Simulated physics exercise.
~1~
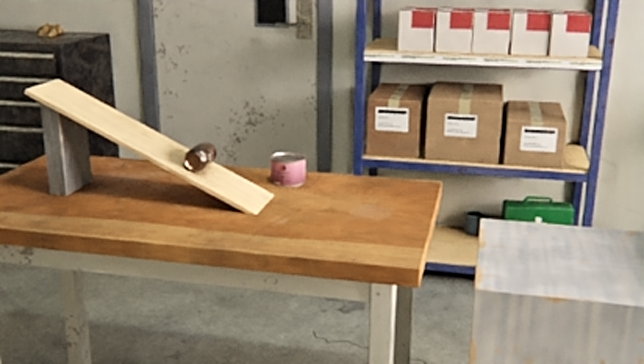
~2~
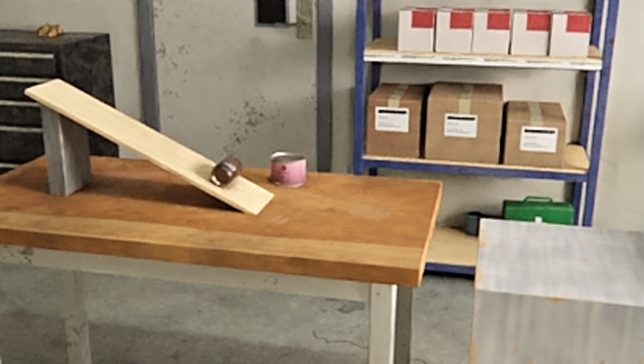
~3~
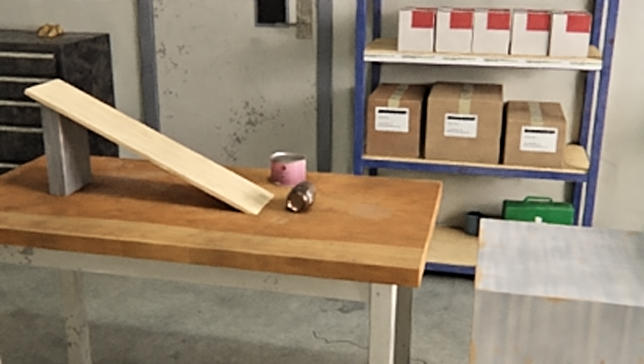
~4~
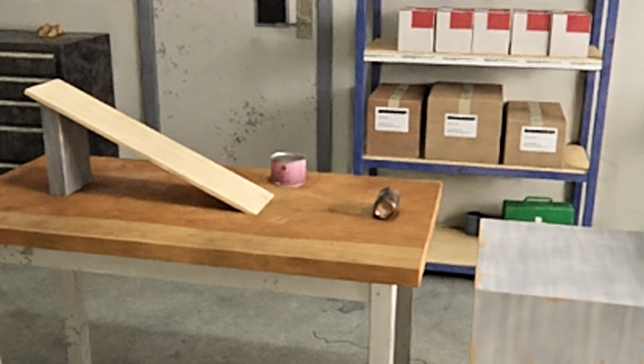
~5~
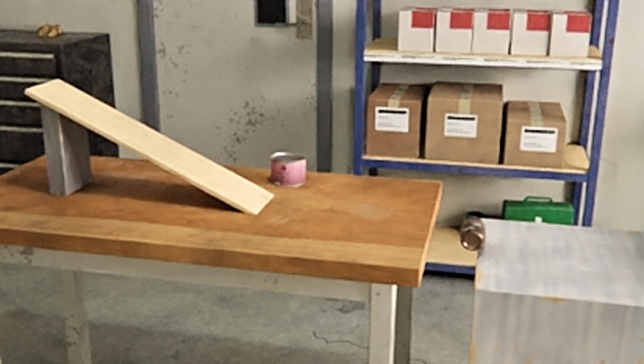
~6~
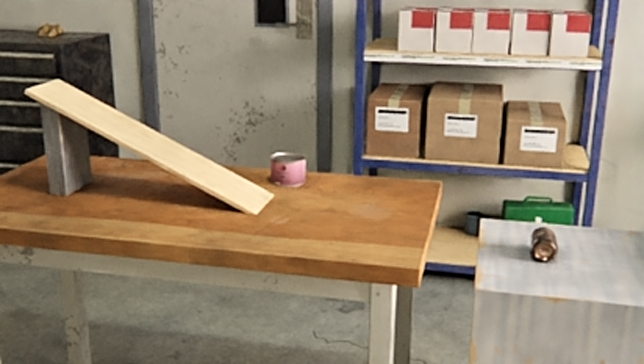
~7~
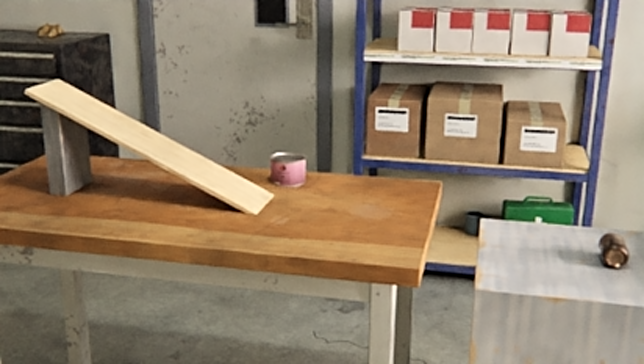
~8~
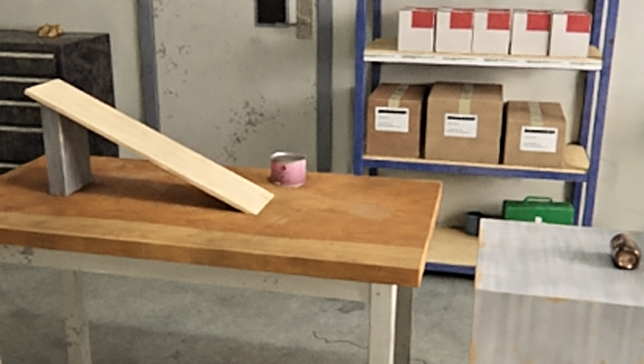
A brown can rolled down a wooden ramp, passed a pink tub that stayed put, and continued right across the table and over the gap onto a lower grey top, where it ended up lying on its side near the right.
